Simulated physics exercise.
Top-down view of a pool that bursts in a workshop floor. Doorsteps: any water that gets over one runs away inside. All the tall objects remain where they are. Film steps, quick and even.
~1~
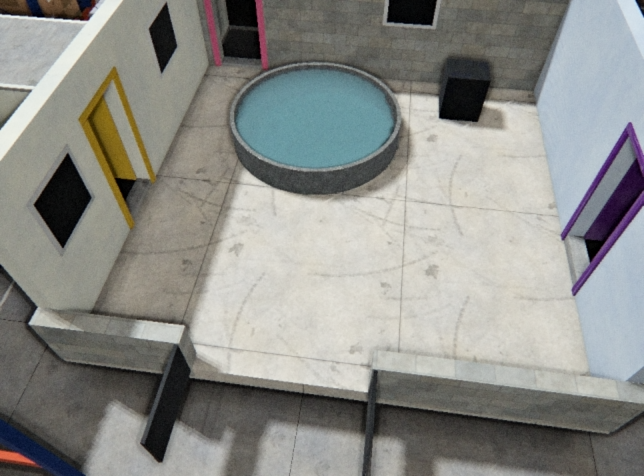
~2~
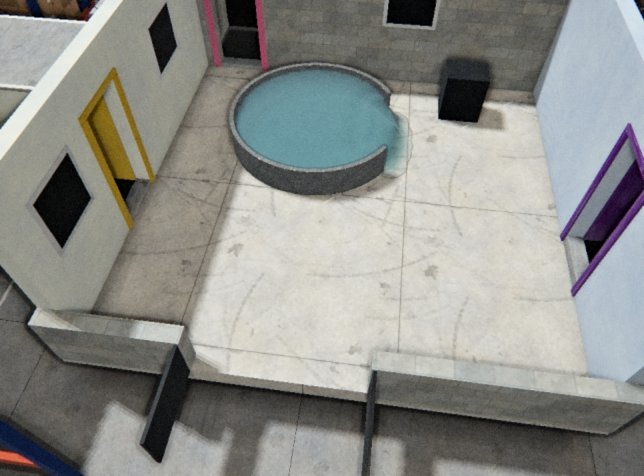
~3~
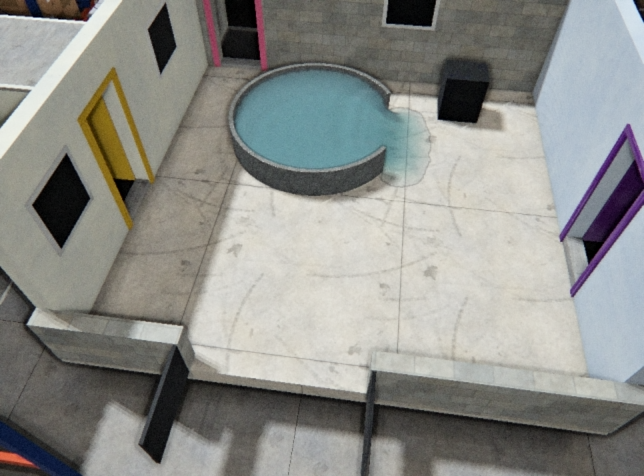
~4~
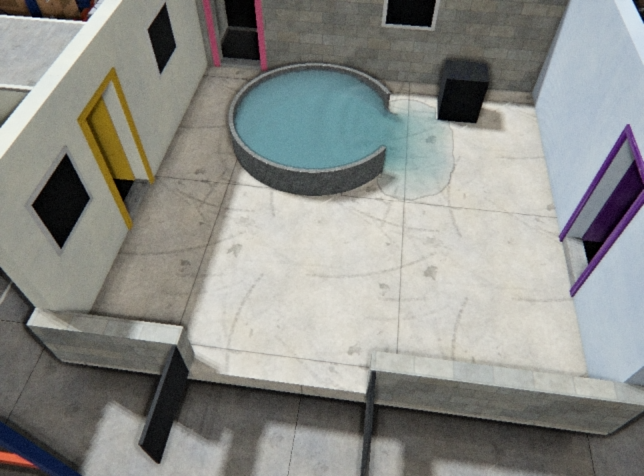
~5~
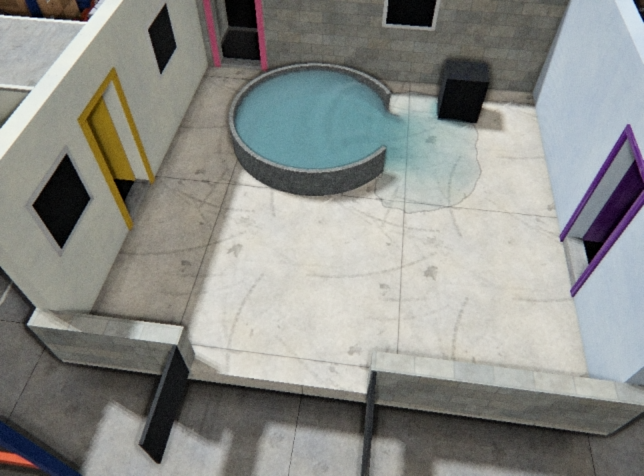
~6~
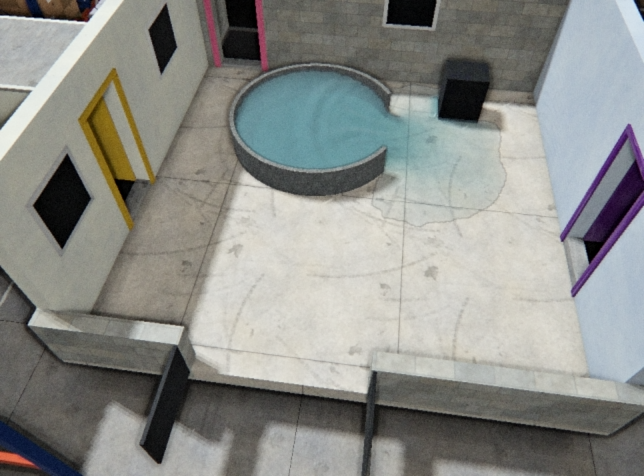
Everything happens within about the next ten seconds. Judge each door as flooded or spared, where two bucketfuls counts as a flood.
The yellow door is spared, the pink door is spared, the purple door is spared.
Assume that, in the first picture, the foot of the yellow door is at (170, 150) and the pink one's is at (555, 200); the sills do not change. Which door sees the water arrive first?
The one in pink, I'd say.
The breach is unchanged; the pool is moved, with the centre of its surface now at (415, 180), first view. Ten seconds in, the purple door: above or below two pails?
Note: Purple door, limit exceeded.
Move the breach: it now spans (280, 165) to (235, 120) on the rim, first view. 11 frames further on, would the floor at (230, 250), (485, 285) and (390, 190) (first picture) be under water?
Respectively: Drenched, parched and parched.
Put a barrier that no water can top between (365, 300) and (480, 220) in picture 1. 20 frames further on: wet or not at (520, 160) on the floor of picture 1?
At that spot: Submerged.
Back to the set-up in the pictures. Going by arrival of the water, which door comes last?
The yellow door.
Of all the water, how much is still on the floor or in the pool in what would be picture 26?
My estimate is some 100 percent.
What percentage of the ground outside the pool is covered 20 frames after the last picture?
Estimate: Near 40 %.
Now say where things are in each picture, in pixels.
In the first picture, still water in the round tank at (316, 115).
In the second picture, water pours out at (394, 136) and has run to (383, 173).
In the third picture, the front is at (403, 183), out from the gap at (393, 138).
In the fourth picture, the front is at (434, 110), out from the gap at (393, 139).
In the fifth picture, water pours out at (393, 139) and has run to (467, 190).
In the sixth picture, water pours out at (394, 139) and has run to (489, 197).
A moment on, water covers 20 % of the floor; the yellow door not reached, the pink door not reached, the purple door not reached.
Next, water covers 30 % of the floor; the yellow door not reached, the pink door not reached, the purple door wet at the sill, nothing in.
Then, water covers 40 % of the floor; the yellow door not reached, the pink door not reached, the purple door wet at the sill, nothing in.
Later, water covers 65 % of the floor; the yellow door not reached, the pink door wet at the sill, nothing in, the purple door wet at the sill, nothing in.
In the end, water covers 95 % of the floor; the yellow door wet at the sill, nothing in, the pink door under two buckets in, the purple door wet at the sill, nothing in.
